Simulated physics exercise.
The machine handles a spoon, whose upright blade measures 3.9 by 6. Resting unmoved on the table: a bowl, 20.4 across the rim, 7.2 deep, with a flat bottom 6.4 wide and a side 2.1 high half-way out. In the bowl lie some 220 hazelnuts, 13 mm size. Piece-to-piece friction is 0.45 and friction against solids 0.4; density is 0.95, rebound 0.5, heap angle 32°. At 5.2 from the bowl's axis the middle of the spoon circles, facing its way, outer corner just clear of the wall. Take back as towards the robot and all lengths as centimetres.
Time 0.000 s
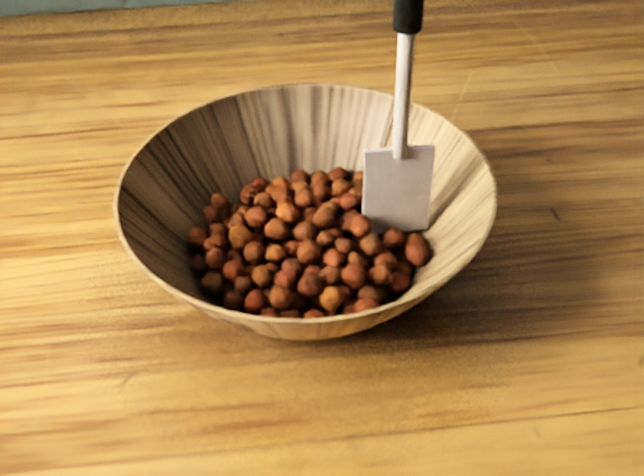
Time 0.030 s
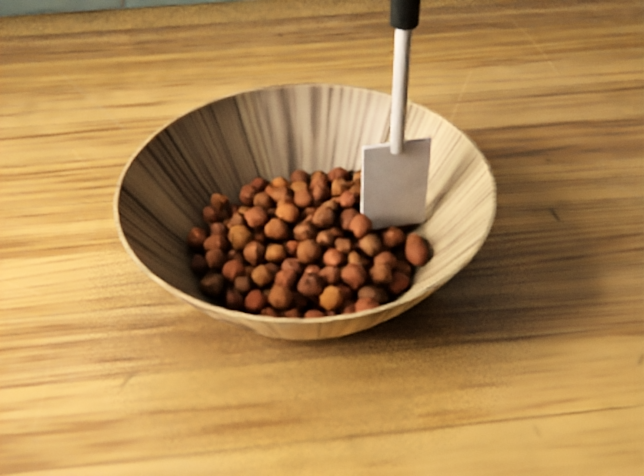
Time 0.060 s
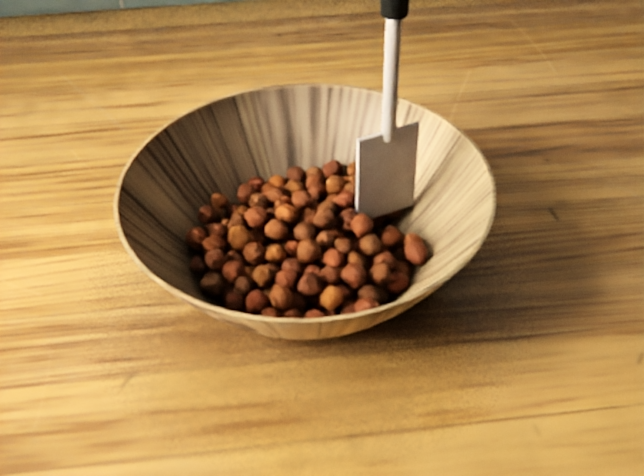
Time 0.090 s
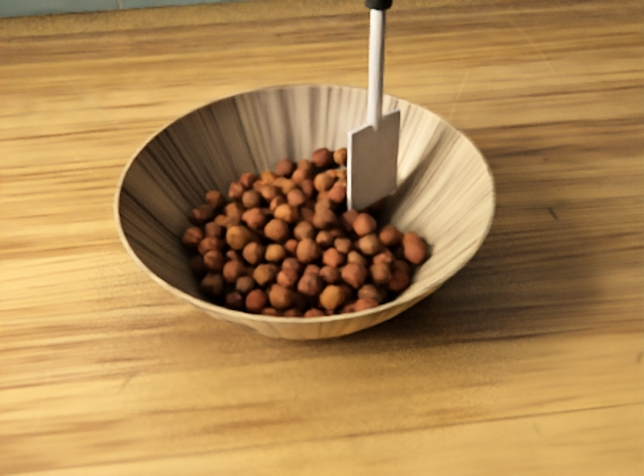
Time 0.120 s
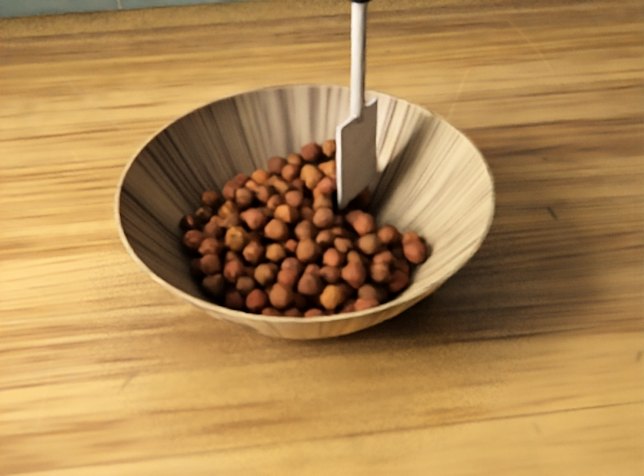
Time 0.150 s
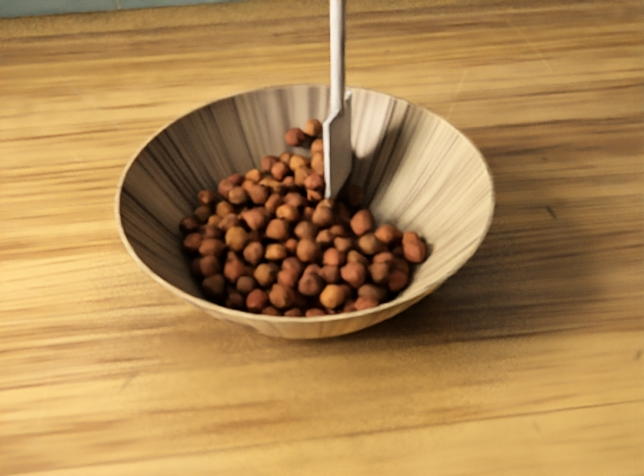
On a wooden tabletop, a flat spatula sweeping leftward along the far side of a bowl, pushing round brown nuts into a heap.
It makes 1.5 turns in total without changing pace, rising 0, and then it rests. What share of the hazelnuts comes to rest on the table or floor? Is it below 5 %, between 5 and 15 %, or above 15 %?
Below 5 %.
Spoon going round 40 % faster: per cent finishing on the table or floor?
Near 10 in a hundred, it would be.
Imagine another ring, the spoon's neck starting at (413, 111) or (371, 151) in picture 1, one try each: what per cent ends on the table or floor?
0 and 0 %.
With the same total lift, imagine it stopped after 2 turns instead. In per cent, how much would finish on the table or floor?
Roughly 0 per cent.
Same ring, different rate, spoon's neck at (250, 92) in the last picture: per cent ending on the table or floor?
Close to 25 in a hundred.
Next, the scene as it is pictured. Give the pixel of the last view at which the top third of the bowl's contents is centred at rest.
It is centred near (237, 264).
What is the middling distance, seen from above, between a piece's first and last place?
Roughly 5 cm, measured level.
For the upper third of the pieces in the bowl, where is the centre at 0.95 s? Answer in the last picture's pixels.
Around (285, 160).
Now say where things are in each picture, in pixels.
Spoon neck at (401, 125), 0° round; upper third of the load around (305, 238), from x 200 to 420, top at y 175; 217 in the bowl, in the first frame.
Spoon neck at (399, 120), 5° round; upper third of the load around (305, 238), from x 200 to 420, top at y 175, in the second frame.
Spoon neck at (390, 108), 19° round; upper third of the load around (307, 237), from x 195 to 415, top at y 170, in the third frame.
Spoon neck at (376, 98), 33° round; upper third of the load around (295, 225), from x 195 to 415, top at y 155, in the fourth frame.
Spoon neck at (358, 90), 47° round; upper third of the load around (290, 223), from x 190 to 415, top at y 150, in the fifth frame.
Spoon neck at (338, 85), 61° round; upper third of the load around (289, 221), from x 190 to 415, top at y 130; 217 in the bowl, in the sixth frame.
By 0.55 s, 249° round, highest piece 8 above the table; 216 in the bowl, 1 in flight or on the tool.
By 0.95 s, 77° round, highest piece 8 above the table; 215 in the bowl, 2 on the table or floor.
By 1.35 s, 180° round, highest piece 8 above the table; 214 in the bowl, 3 on the table or floor.
By 2.05 s, 180° round, highest piece 7 above the table; 214 in the bowl, 3 on the table or floor.
Final count, 214 in the bowl, 3 on the table or floor. That is 1 % on the table or floor.
